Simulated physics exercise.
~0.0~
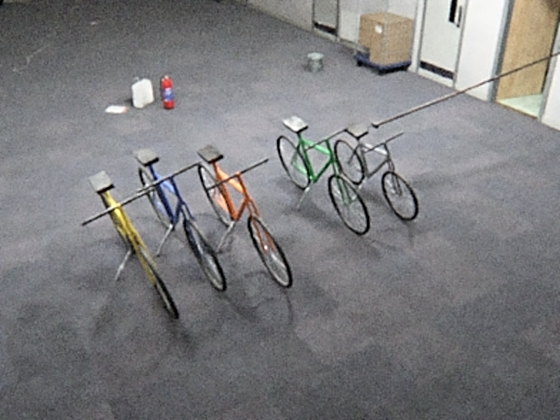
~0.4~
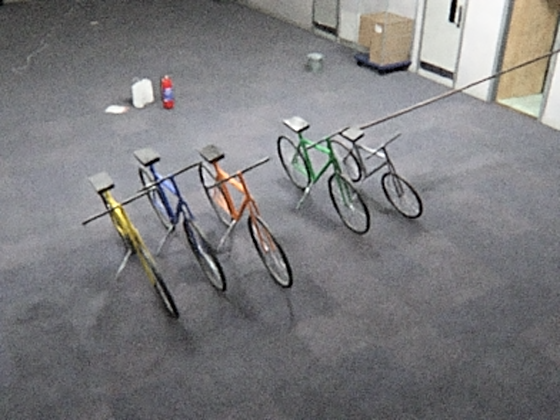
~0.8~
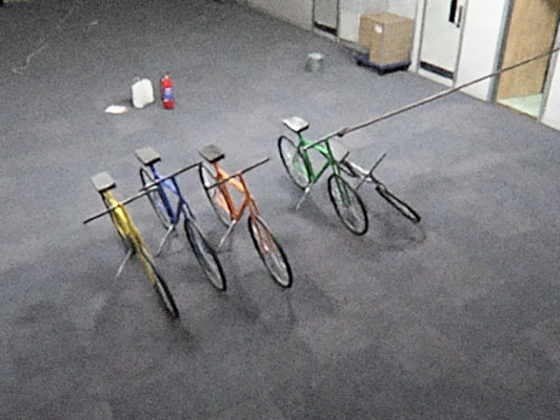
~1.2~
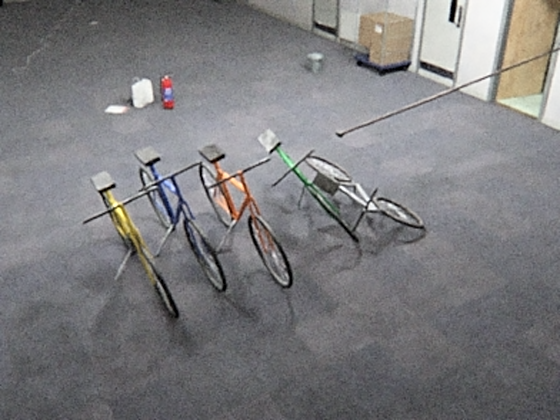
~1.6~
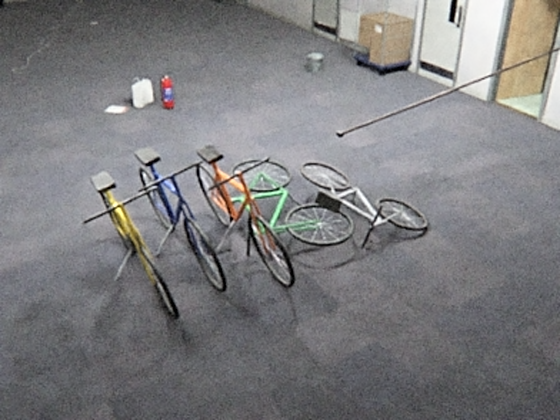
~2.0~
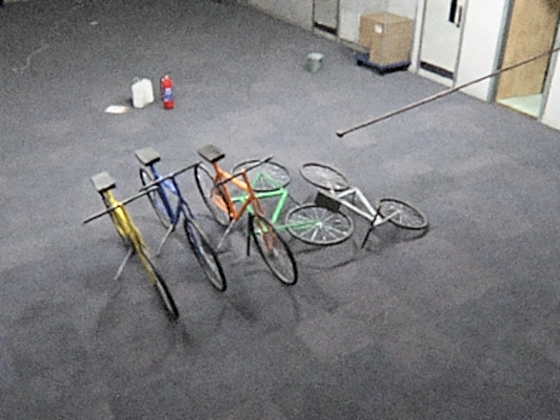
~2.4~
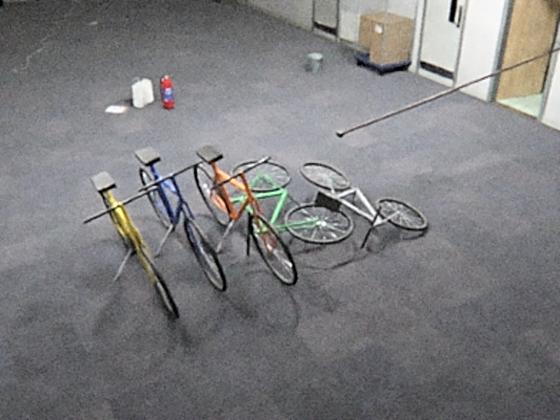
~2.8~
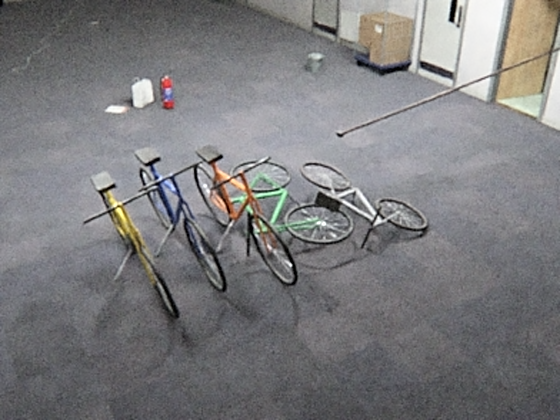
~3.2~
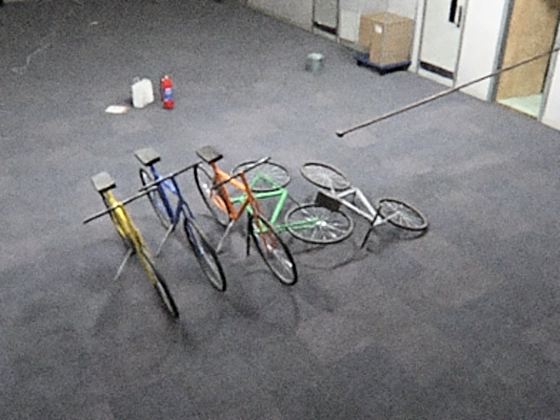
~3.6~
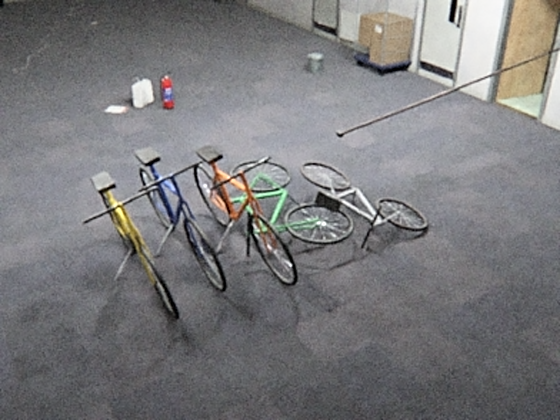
Grey carpeted room with five parked bicycles, a pole nudging the silver one over, the green toppling after, three staying upright.
